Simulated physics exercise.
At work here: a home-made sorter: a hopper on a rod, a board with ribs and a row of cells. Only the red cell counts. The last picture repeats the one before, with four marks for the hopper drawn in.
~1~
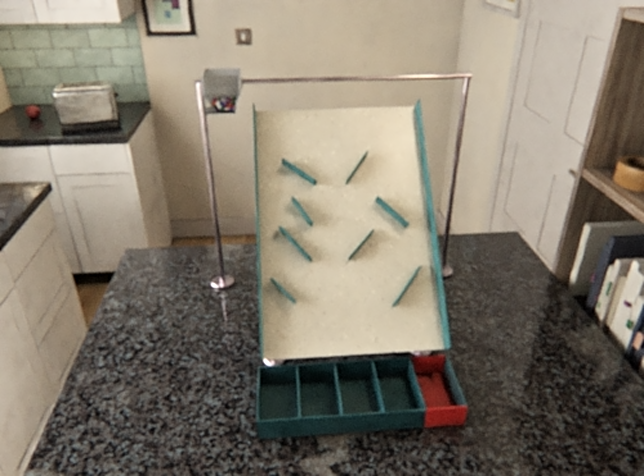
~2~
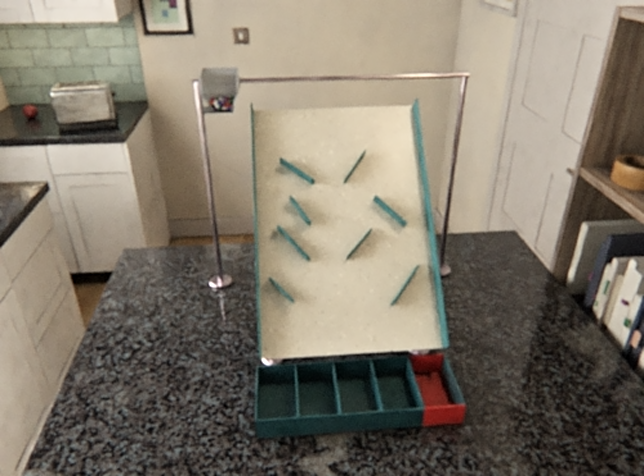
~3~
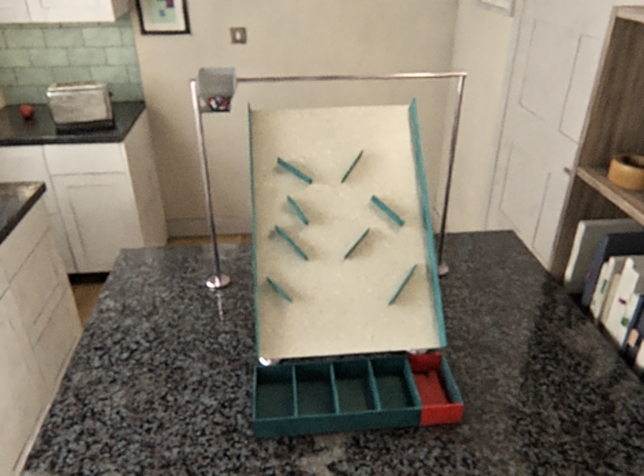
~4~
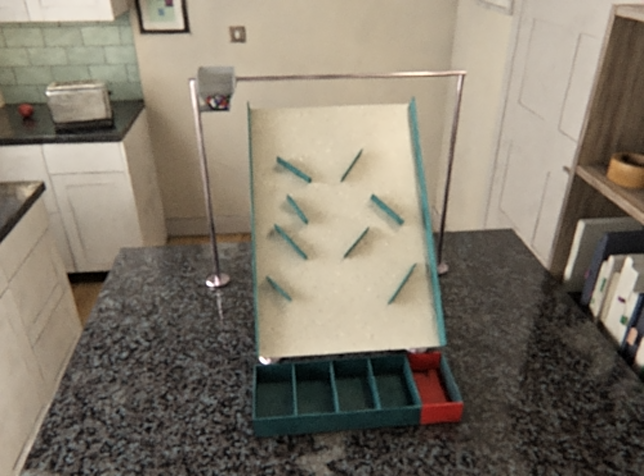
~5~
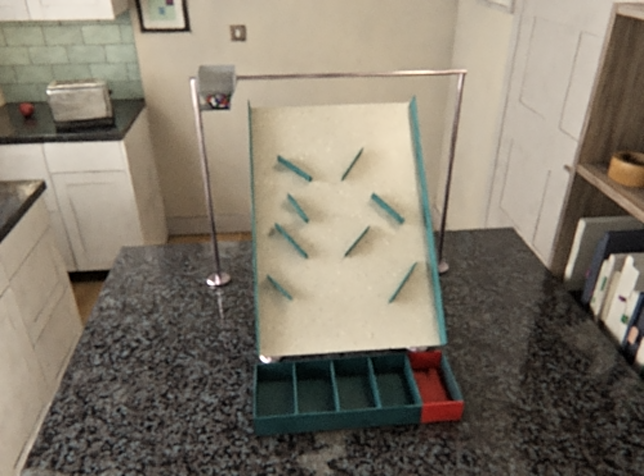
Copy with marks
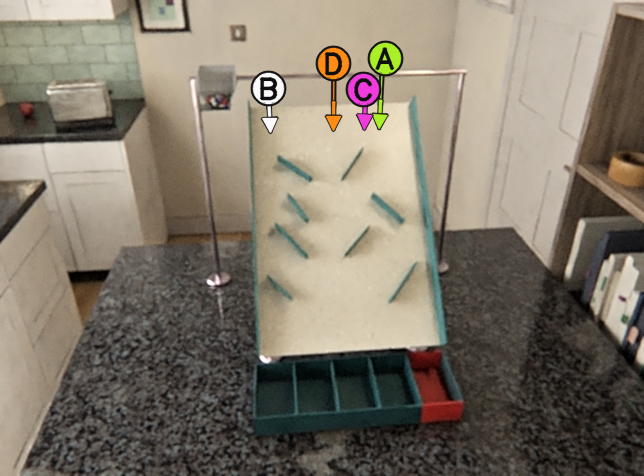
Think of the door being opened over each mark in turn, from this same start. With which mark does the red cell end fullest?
Use mark A.
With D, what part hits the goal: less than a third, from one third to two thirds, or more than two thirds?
Less than a third.
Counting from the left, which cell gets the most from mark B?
It is the first one.
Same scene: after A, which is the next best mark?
That is mark C.
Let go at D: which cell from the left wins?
The second from the left.
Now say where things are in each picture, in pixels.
In the first picture, hopper near (224, 103), round plastic beads, door shut.
In the second picture, ribs (280, 158) to (314, 180), (346, 179) to (365, 150), (290, 195) to (310, 223).
In the third picture, ribs (373, 195) to (405, 223), (275, 225) to (307, 258), (346, 256) to (369, 228).
In the fourth picture, ribs (267, 276) to (291, 300), (390, 302) to (416, 263).
In the fifth picture, red cell near (442, 411), number 5 of 5 from the left.
On the marked copy, mark A meets the board at (379, 123); mark B meets the board at (270, 127); mark C meets the board at (364, 124); mark D meets the board at (333, 125).
For mark A, close to two thirds in the red cell, close to a quarter in other cells, a small share outside the box.
For mark B, only a few in the red cell, the bulk in other cells, a small share outside the box.
For mark C, close to a third in the red cell, close to a third in other cells, close to a quarter outside the box.
For mark D, only a few in the red cell, the bulk in other cells, close to a quarter outside the box.
